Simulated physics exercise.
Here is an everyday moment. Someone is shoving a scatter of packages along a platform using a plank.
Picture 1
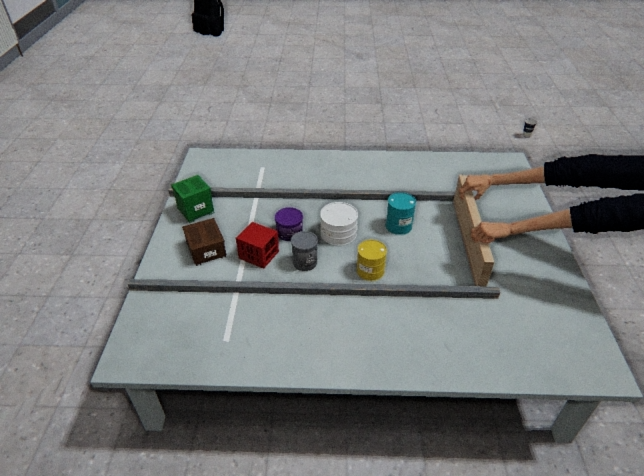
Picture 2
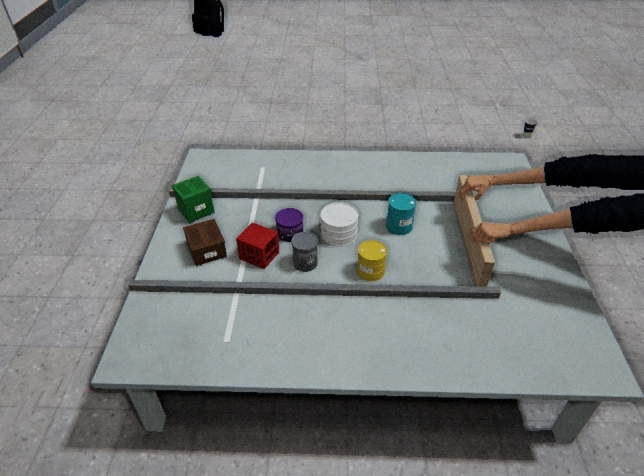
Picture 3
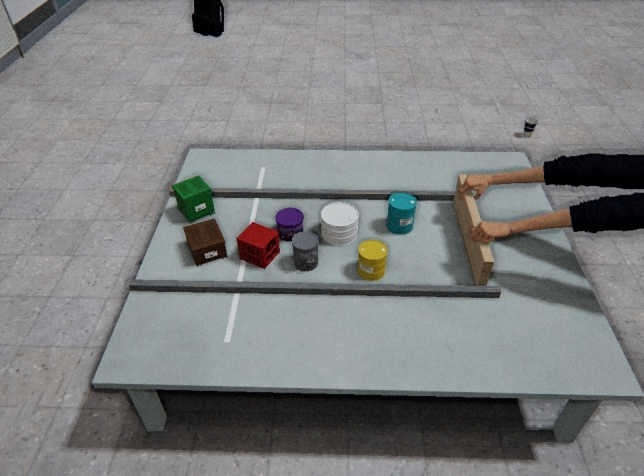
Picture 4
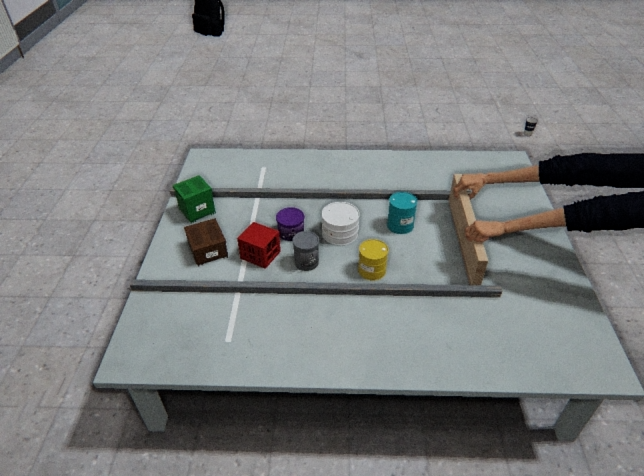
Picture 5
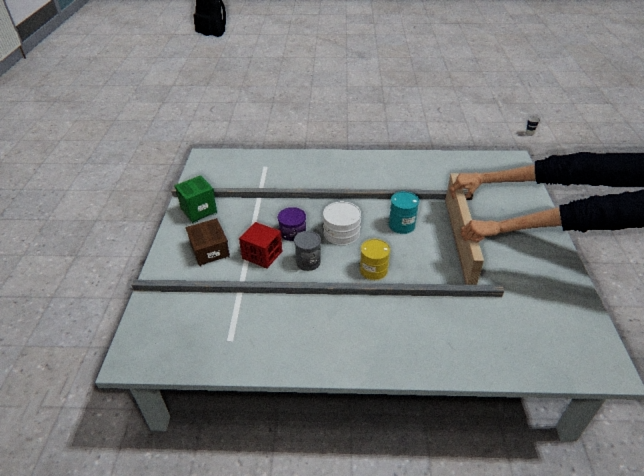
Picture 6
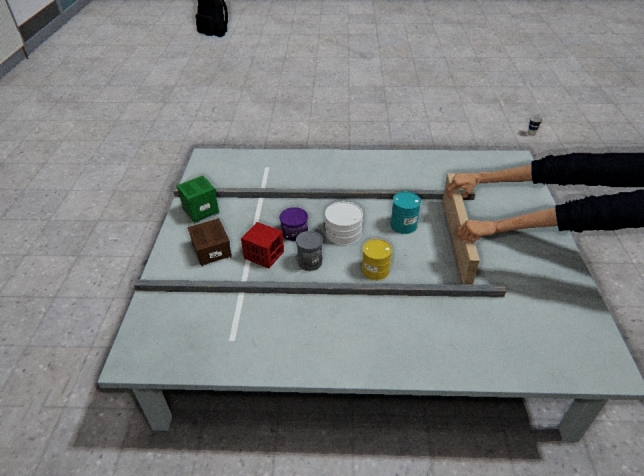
The footage shows two hands gripping a wooden plank at the right of a pale table and easing it slightly left between two rails, while the coloured boxes and round containers scattered ahead of it show no clear movement.
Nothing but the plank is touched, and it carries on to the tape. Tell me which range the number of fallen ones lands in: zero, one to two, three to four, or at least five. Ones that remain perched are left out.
The range is zero.
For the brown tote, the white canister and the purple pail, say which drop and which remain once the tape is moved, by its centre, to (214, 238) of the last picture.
Per object: Brown tote goes, white canister stays, purple pail stays.
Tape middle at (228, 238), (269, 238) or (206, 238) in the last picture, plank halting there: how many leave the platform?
Going through each try, you'd get 1, 0 and 2.
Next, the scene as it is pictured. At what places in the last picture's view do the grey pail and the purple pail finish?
First (218, 247), then (217, 215).
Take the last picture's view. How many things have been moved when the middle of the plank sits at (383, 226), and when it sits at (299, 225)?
3 at one spot and 7 at the other.
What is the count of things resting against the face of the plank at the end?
All in all, 3.
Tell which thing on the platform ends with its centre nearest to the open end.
It's the brown tote.
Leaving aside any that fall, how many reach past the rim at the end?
Looks like 1 of them.
A little later, none off yet; green tote at rest near (199, 200); brown tote at rest near (210, 242); red crate at rest near (263, 245).
Next, none off yet; green tote at rest near (199, 200); brown tote shifted a little near (197, 243); red crate shifted about its own width near (234, 238).
When it is over, the number that fall off is zero.
